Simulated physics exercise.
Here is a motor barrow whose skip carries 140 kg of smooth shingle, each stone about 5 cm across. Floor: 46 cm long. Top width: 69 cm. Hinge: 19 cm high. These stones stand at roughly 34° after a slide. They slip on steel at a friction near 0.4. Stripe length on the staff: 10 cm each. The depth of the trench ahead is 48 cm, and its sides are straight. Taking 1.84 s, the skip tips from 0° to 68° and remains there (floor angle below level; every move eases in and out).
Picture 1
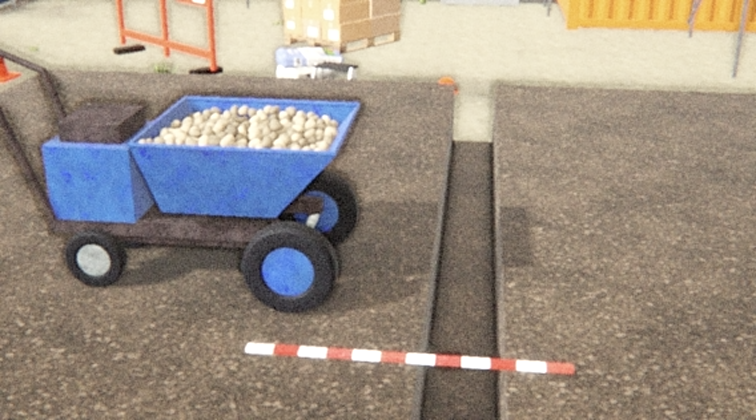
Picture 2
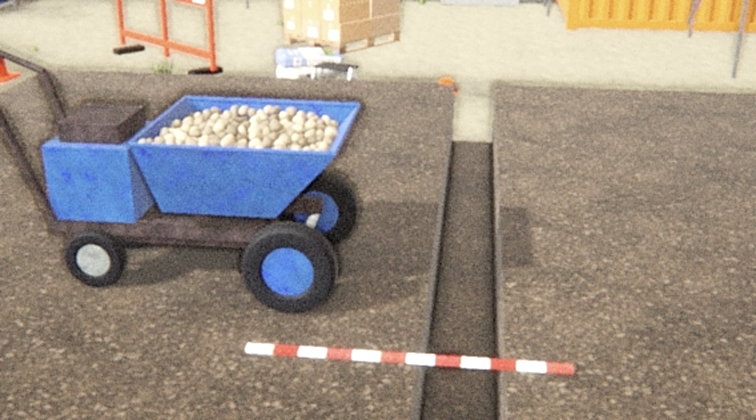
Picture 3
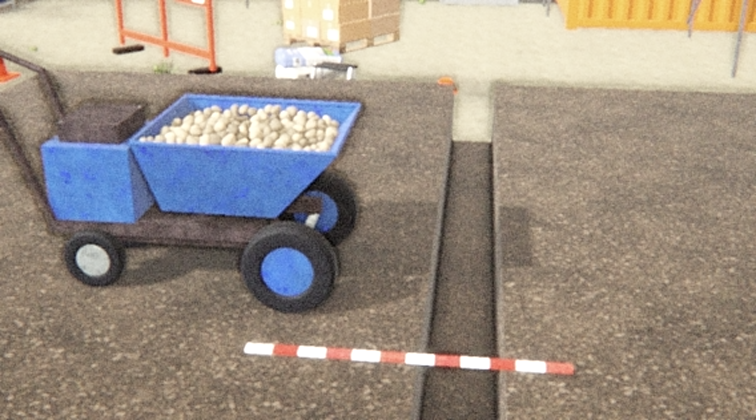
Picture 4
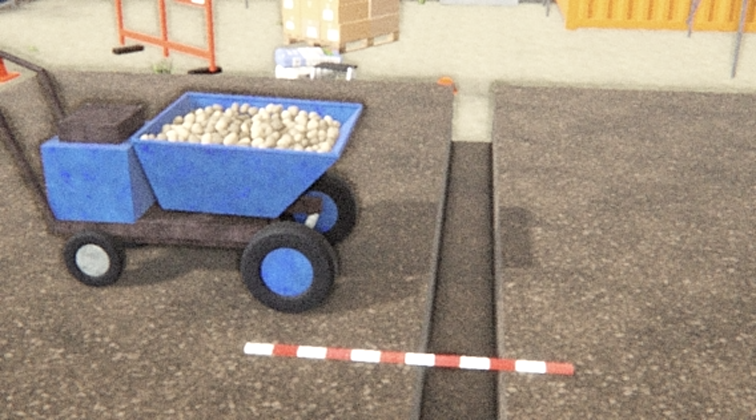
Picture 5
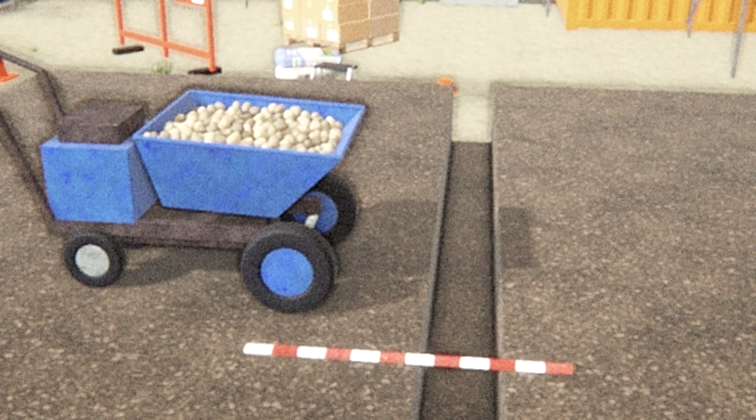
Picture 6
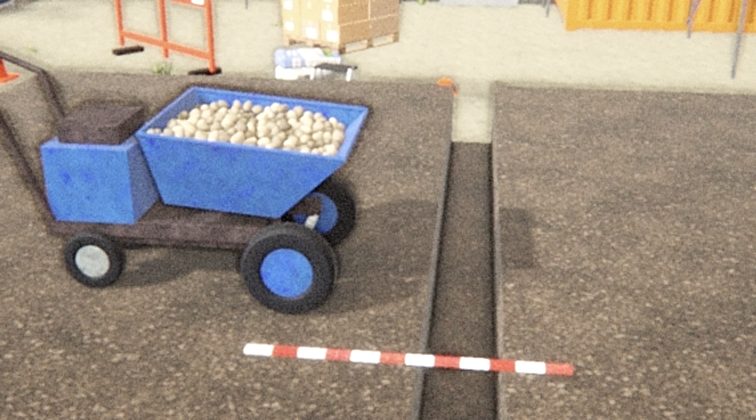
A blue motor barrow with black tyres stands at the left of a brown dirt work site, seen from the side and slightly above. Pale rounded stones fill its skip, a narrow straight trench and a red-and-white staff lie to the right, and an orange barrier, stacked boxes and a yellow-orange container stand behind. The skip, at first still, tilts slightly down towards the right, while the wheels and camera stay still.
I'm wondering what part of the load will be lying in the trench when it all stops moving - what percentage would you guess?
I would guess about 94 per cent.
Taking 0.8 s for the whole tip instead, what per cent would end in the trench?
That would give about 80 percent.
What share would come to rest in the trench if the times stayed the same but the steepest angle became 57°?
About 85%.
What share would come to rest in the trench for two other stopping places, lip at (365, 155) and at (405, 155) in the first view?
Roughly 65 in a hundred from the first, 30 in a hundred from the second.
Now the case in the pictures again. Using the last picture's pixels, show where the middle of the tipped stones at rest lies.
The middle should be near (466, 361).
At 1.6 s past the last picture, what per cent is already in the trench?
At that moment: Approx. 55 %.
Then, 1.1 s after the last picture the floor is at 57°, 98 % in the skip, 2 % in the trench; the foremost stones are at (449, 229).
Then, 1.6 s after the last picture the floor is at 68°, 39 % in the skip, 56 % in the trench, 5 % past the trench; the foremost stones are at (561, 301).
Then, 2.0 s after the last picture the floor is at 68°, 14 % in the skip, 80 % in the trench, 6 % past the trench; the foremost stones are at (610, 302).
Then, 3.9 s after the last picture the floor is at 68°, 0 % in the skip, 94 % in the trench, 6 % past the trench; the foremost stones are at (618, 302).
